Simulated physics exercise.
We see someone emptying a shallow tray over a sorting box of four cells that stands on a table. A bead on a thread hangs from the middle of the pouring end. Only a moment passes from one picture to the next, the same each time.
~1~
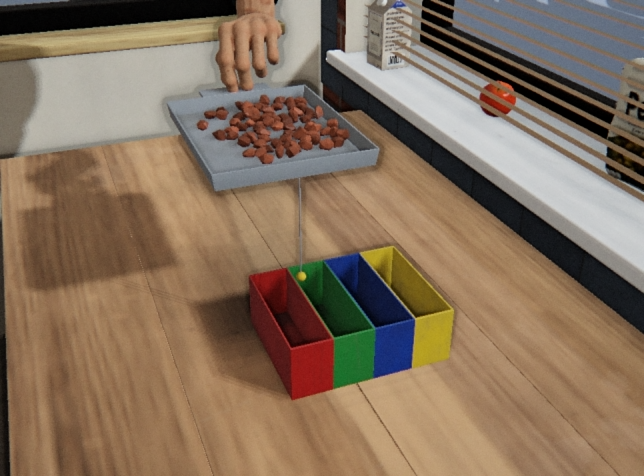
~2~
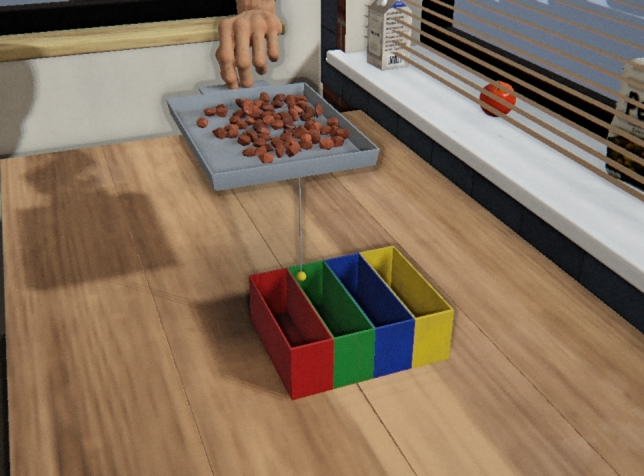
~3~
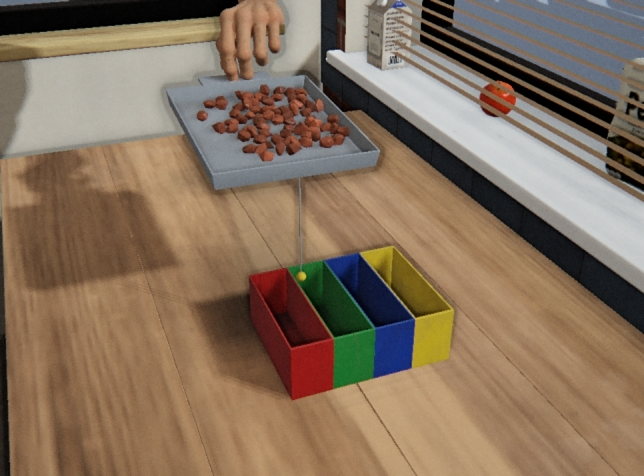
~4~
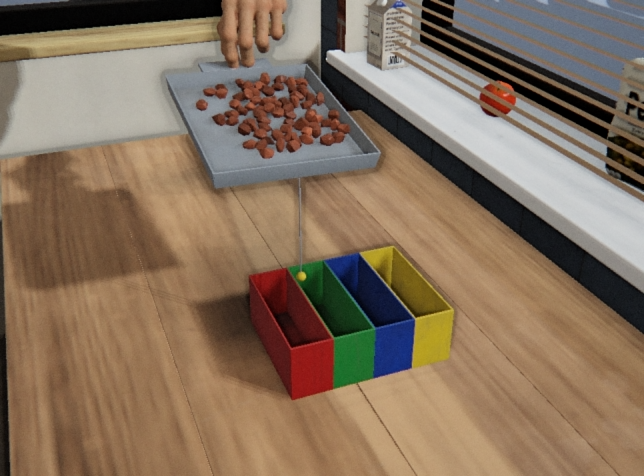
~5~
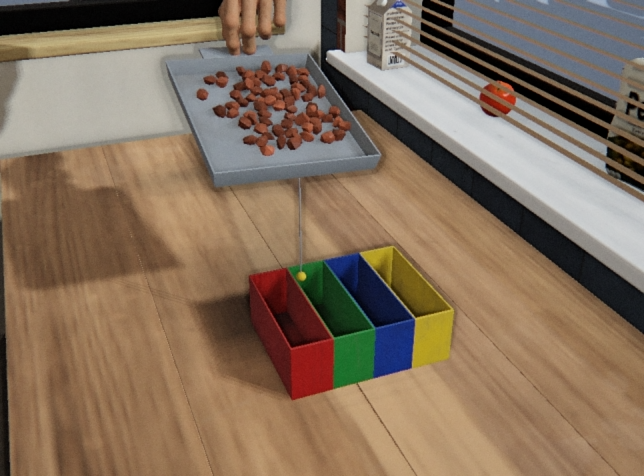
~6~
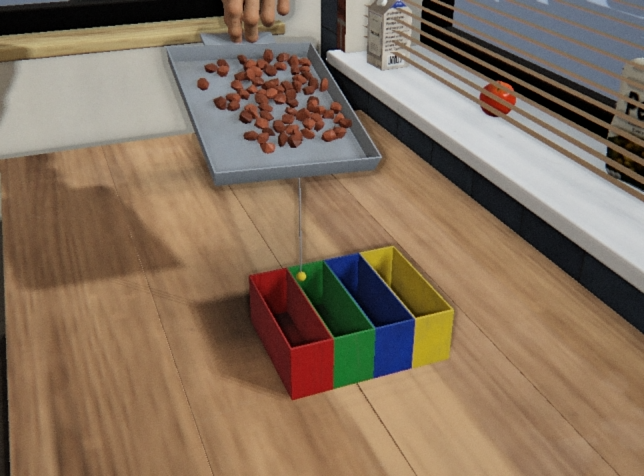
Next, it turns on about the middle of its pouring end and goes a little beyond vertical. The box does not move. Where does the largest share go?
It favours the blue compartment.
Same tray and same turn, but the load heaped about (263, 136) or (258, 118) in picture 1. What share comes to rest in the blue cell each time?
Roughly 40 per cent, and 40 per cent.
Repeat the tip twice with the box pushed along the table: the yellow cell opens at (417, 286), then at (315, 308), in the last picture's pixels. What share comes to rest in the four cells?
About 90 and 20 per cent.
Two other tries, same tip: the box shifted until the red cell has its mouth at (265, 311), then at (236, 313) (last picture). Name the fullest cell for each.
In turn: Yellow; the cell in yellow.
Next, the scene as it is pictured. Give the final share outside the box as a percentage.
Near 10 %.
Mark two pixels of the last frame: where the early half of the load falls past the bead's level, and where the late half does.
At about (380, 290), then at (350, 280).
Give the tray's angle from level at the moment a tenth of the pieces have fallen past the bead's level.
Near 75 degrees.
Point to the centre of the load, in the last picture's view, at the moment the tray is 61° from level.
Around (339, 150).
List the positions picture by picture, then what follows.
The first frame shows corners of the pouring end near (214, 173) and (376, 148), level; middle of the load near (277, 127), bits of crushed brick; bead on its thread near (301, 276); red cell near (312, 365); green cell near (354, 354); blue cell near (394, 344); yellow cell near (433, 334).
The second frame shows corners of the pouring end near (215, 173) and (376, 149), level; middle of the load near (277, 125).
The third frame shows corners of the pouring end near (215, 173) and (376, 150), tipped barely, lowest at the right corner; middle of the load near (277, 120).
The fourth frame shows corners of the pouring end near (216, 172) and (377, 152), tipped a little, lowest at the right corner; middle of the load near (278, 113).
The fifth frame shows corners of the pouring end near (216, 171) and (378, 154), tipped a little, lowest at the right corner; middle of the load near (279, 106).
The sixth frame shows corners of the pouring end near (217, 171) and (378, 156), tipped clearly, lowest at the right corner; middle of the load near (280, 99); red cell near (312, 365); green cell near (354, 354); blue cell near (394, 344); yellow cell near (433, 334).
Shortly afterwards, tray tipped steeply; all but a few on the tray; only a few falling or outside the box.
Next, tray tipped right over; near half on the tray; near a quarter in the blue cell; a little in the yellow cell; a little in the green cell; a little falling or outside the box.
Some moments later, tray tipped past a quarter turn; near half in the blue cell; near a quarter in the green cell; a little in the yellow cell; a little in the red cell; a little falling or outside the box.
In the end, tray tipped past a quarter turn; near half in the blue cell; near a quarter in the green cell; a little in the yellow cell; a little in the red cell; a little outside the box.
